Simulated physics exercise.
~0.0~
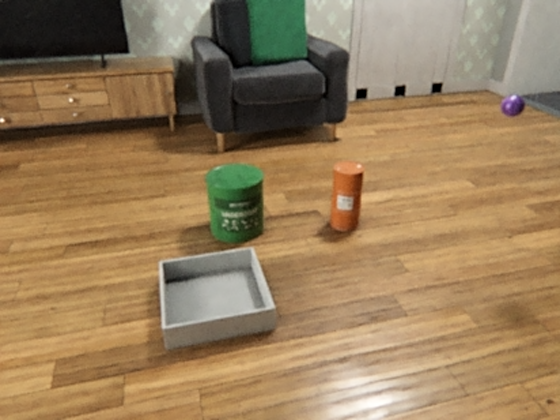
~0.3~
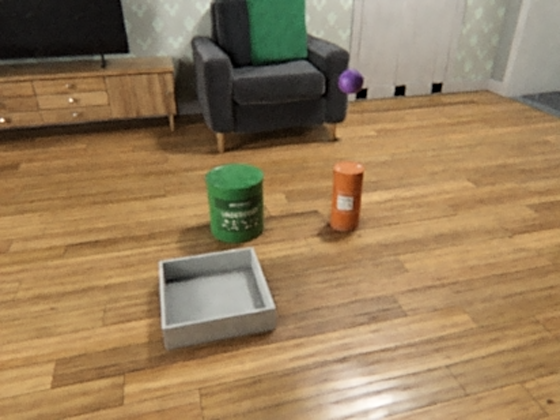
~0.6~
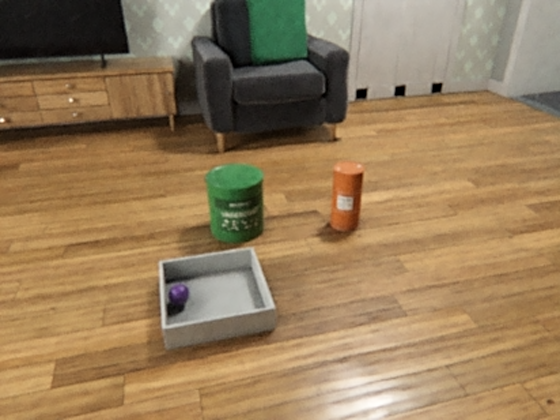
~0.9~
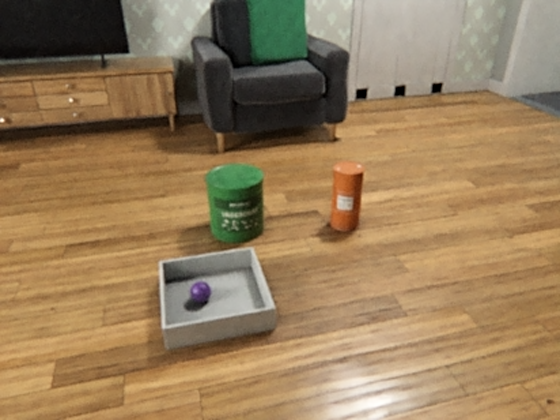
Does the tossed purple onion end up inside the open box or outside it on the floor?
The purple onion ends up inside the open box. It lands near the left side and is a little further right at the end.
